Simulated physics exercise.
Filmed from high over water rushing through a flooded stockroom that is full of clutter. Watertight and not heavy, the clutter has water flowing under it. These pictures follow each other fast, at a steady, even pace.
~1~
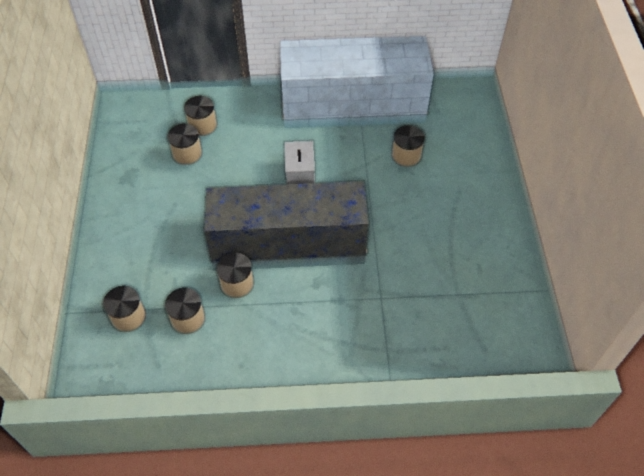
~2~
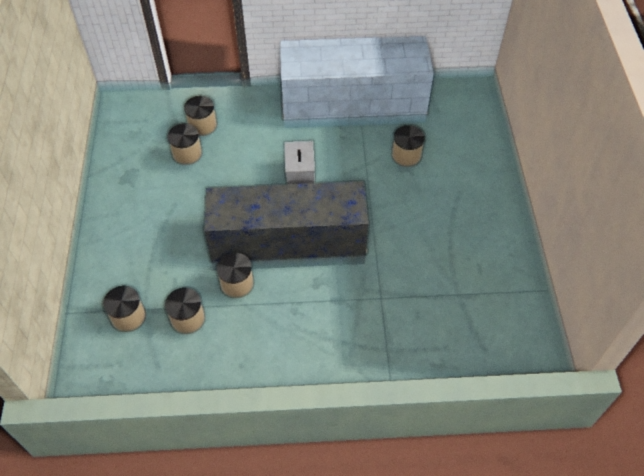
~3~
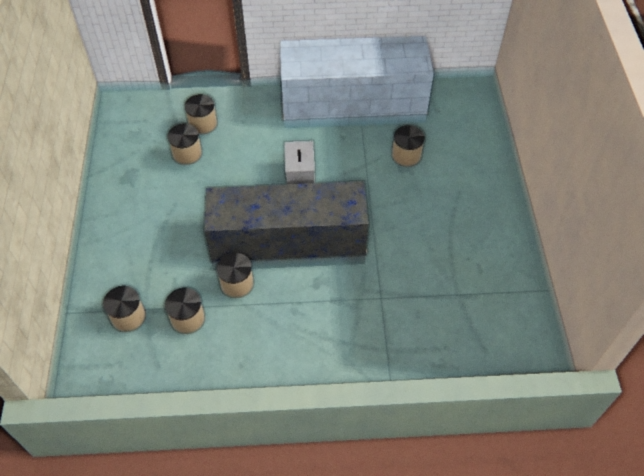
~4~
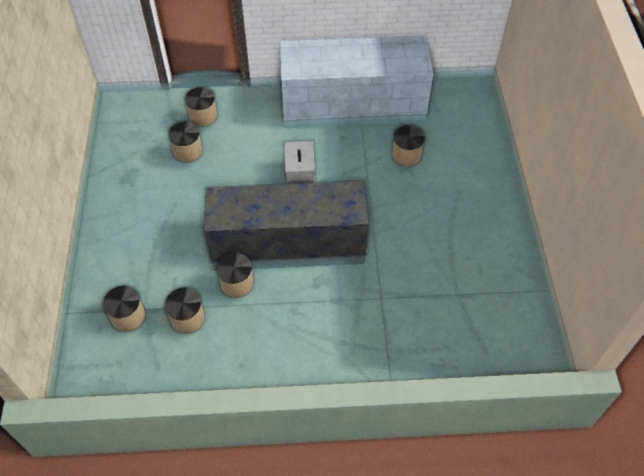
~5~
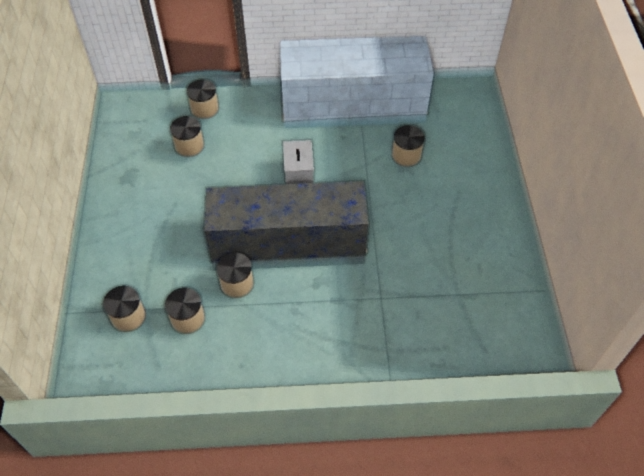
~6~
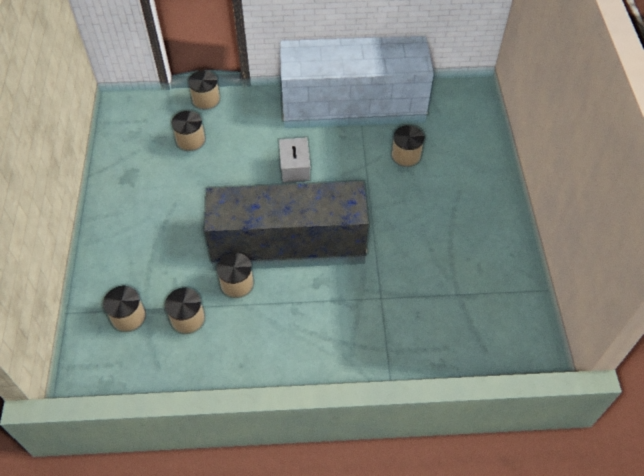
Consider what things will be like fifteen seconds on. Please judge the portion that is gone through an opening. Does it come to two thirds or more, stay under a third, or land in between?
The fraction ends up in the one-to-two-thirds band.
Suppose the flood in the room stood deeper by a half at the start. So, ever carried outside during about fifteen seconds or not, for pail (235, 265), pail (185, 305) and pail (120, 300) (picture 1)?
The first one never escapes, the second never escapes, the third never escapes.
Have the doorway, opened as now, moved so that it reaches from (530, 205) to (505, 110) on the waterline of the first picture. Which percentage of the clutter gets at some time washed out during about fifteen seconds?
30 %.
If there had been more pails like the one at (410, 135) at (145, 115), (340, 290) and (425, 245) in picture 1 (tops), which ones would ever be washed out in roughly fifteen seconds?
The first leaves, the second does not leave, and the third does not leave.
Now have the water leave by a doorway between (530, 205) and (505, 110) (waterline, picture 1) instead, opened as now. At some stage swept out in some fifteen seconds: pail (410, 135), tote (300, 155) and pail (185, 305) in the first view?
Each object, in the order asked: Flushed / flushed / not flushed.
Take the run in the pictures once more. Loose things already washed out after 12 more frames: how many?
2 of them.
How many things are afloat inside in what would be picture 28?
My count is 4.
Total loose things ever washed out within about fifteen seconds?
That comes out at 3.
A moment on, 1 of 7 are out; 6 afloat.
Next, 2 of 7 are out; 5 afloat.
Later, 3 of 7 are out; 4 afloat.
In the end, 3 of 7 are out; 4 afloat.
